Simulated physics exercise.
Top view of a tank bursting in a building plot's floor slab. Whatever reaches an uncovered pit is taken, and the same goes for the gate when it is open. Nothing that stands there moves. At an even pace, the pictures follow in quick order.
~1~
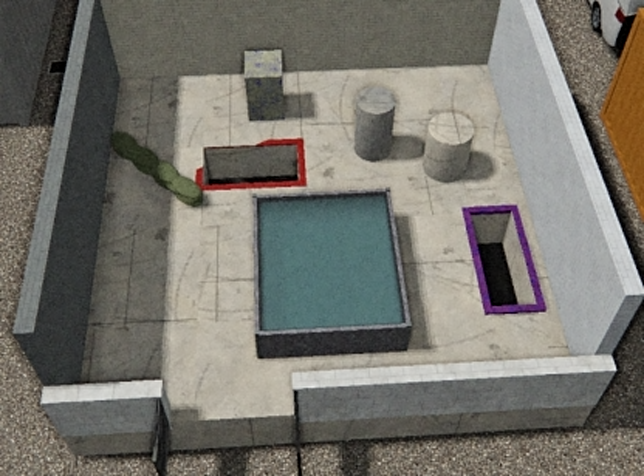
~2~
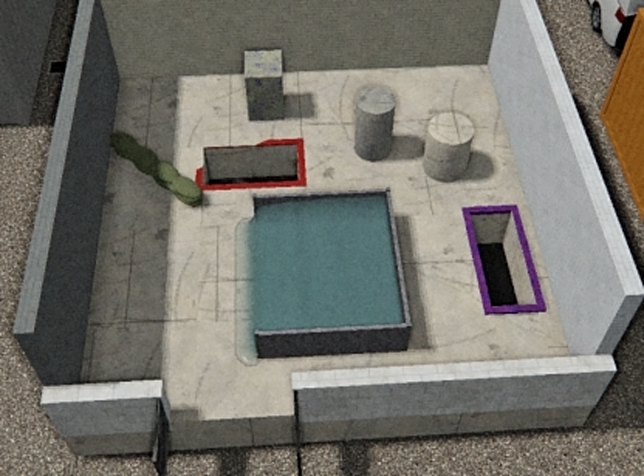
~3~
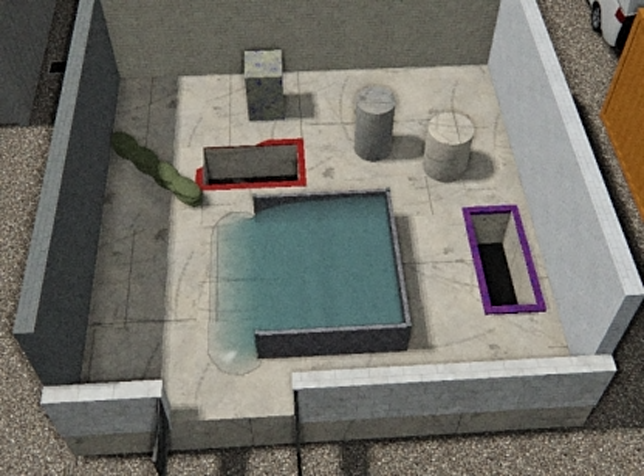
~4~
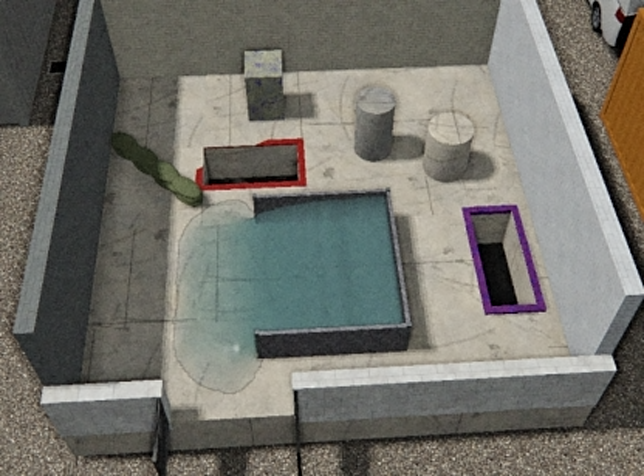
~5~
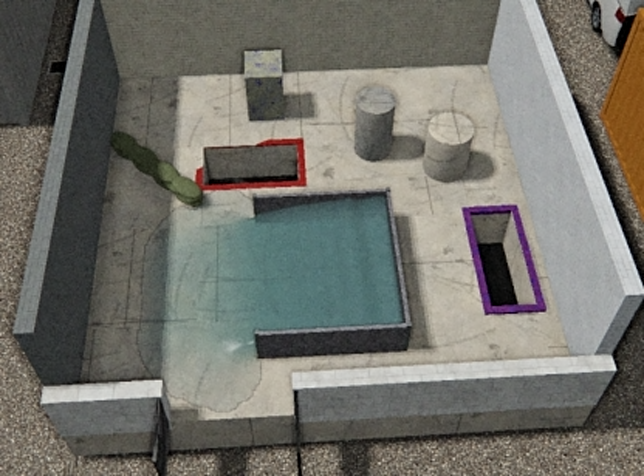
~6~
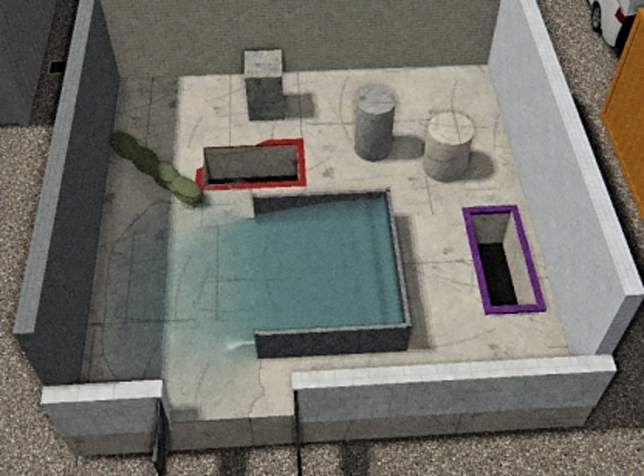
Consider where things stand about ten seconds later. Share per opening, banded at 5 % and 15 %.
Gate - over 15 %, purple pit - under 5 %, red pit - 5 to 15 %.
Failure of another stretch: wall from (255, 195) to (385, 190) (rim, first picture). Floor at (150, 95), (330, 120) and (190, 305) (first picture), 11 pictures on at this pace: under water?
Well, the first is missed by the spill, the next hit by the spill, the last missed by the spill.
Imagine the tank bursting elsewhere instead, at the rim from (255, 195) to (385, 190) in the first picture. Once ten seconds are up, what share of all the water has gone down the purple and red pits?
Estimates in per cent: Purple 6, red 45.
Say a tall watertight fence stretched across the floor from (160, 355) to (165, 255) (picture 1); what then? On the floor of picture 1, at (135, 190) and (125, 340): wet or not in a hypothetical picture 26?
Swamped, then swamped.
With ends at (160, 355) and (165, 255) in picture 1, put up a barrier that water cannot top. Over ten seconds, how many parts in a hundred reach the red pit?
Red: 14 %.
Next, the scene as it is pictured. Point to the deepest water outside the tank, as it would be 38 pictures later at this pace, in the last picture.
Deepest spot: Around (131, 396).
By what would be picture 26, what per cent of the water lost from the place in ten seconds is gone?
Share gone: About 15 %.
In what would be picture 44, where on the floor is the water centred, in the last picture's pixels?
My pick is pixel (237, 291).
A moment on, water covers 25 % of the floor; the gate 0 %, the purple pit 0 %, the red pit 0 %.
Next, water covers 25 % of the floor; the gate 1 %, the purple pit 0 %, the red pit 1 %.
Then, water covers 35 % of the floor; the gate 5 %, the purple pit 0 %, the red pit 1 %.
Later, water covers 45 % of the floor; the gate 14 %, the purple pit 0 %, the red pit 5 %.
In the end, water covers 45 % of the floor; the gate 28 %, the purple pit 0 %, the red pit 9 %.
